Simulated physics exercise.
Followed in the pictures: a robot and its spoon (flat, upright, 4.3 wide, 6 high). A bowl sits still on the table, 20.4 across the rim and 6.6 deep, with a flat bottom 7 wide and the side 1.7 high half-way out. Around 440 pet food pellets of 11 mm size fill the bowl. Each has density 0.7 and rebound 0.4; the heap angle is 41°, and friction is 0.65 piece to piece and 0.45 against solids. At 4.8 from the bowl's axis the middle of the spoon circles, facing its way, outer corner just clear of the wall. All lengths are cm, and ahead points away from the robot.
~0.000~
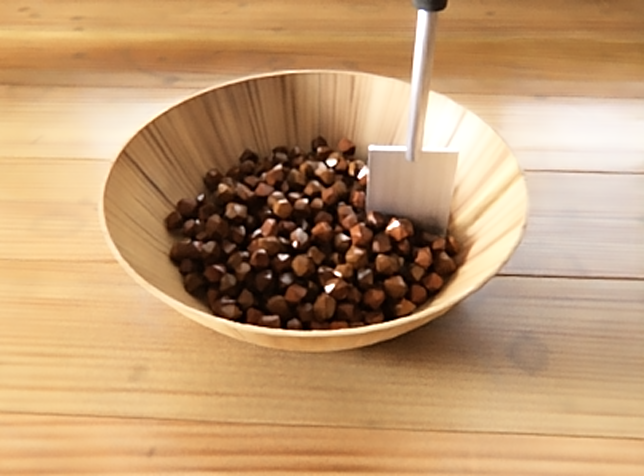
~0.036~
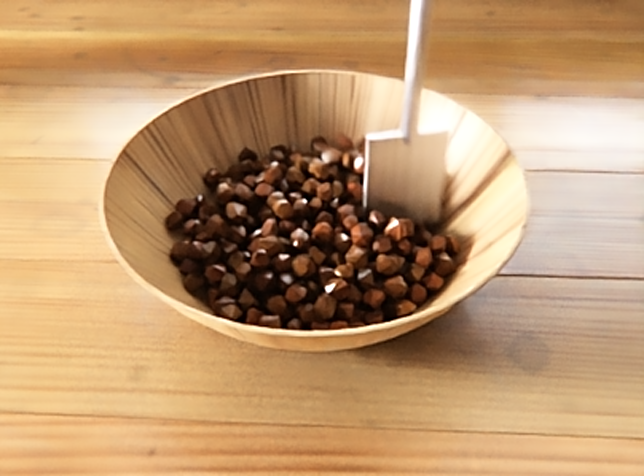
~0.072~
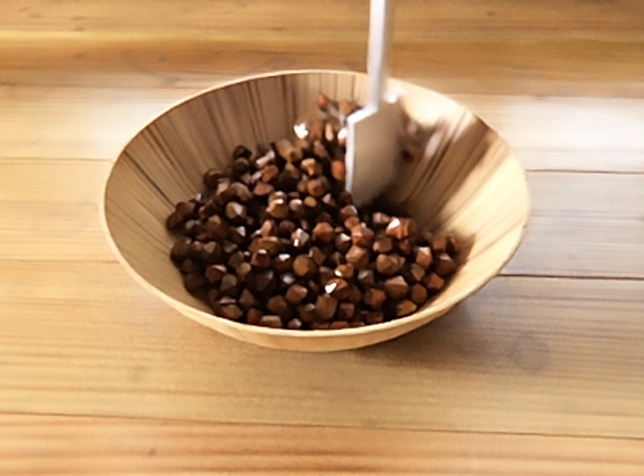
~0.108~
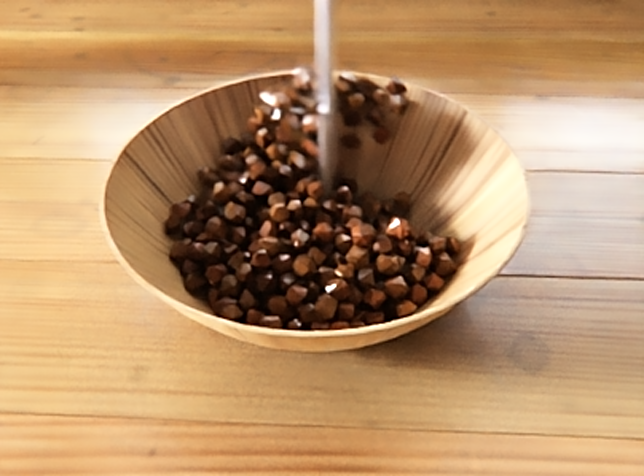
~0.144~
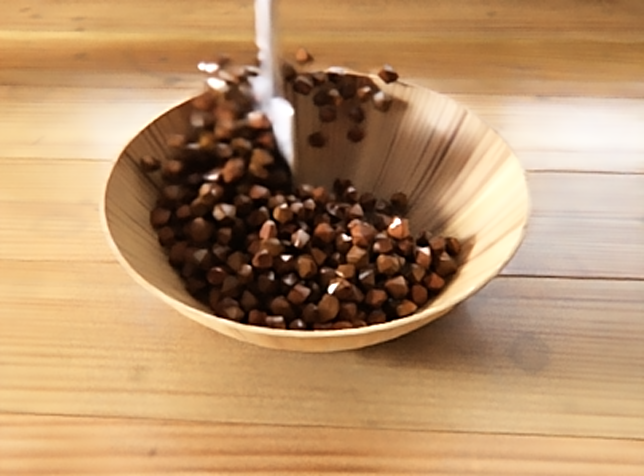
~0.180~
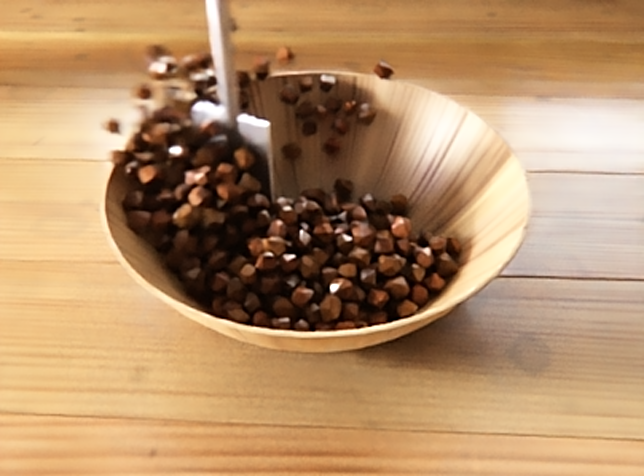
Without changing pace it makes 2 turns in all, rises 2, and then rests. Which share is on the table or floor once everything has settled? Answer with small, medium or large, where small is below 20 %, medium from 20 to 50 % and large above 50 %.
It is medium.
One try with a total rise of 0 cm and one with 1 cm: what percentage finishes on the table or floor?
50 % and 35 %.
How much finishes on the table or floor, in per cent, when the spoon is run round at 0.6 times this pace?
Roughly 10 per cent.
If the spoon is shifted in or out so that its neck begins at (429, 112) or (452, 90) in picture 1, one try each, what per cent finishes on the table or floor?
Near 25 per cent and near 5 per cent, in that order.
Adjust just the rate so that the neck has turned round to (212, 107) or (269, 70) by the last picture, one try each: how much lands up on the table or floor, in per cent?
Roughly 30 and 20 percent, in that order.
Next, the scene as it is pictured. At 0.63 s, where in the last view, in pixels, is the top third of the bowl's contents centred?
It is centred roughly at (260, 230).
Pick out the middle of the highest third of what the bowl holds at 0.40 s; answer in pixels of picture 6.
Centre of upper third: Approx. (428, 181) px.
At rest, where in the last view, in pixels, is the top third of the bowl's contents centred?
Roughly pixel (283, 237).
By 0.40 s, 13° round, highest piece 9 above the table; 346 in the bowl, 57 on the table or floor, 32 in flight or on the tool.
By 0.63 s, 232° round, highest piece 9 above the table; 308 in the bowl, 107 on the table or floor, 20 in flight or on the tool.
By 0.94 s, 0° round, highest piece 7 above the table; 306 in the bowl, 129 on the table or floor.
By 1.64 s, 0° round, highest piece 7 above the table; 306 in the bowl, 129 on the table or floor.
Final count, 306 in the bowl, 129 on the table or floor. That is 30 % on the table or floor.
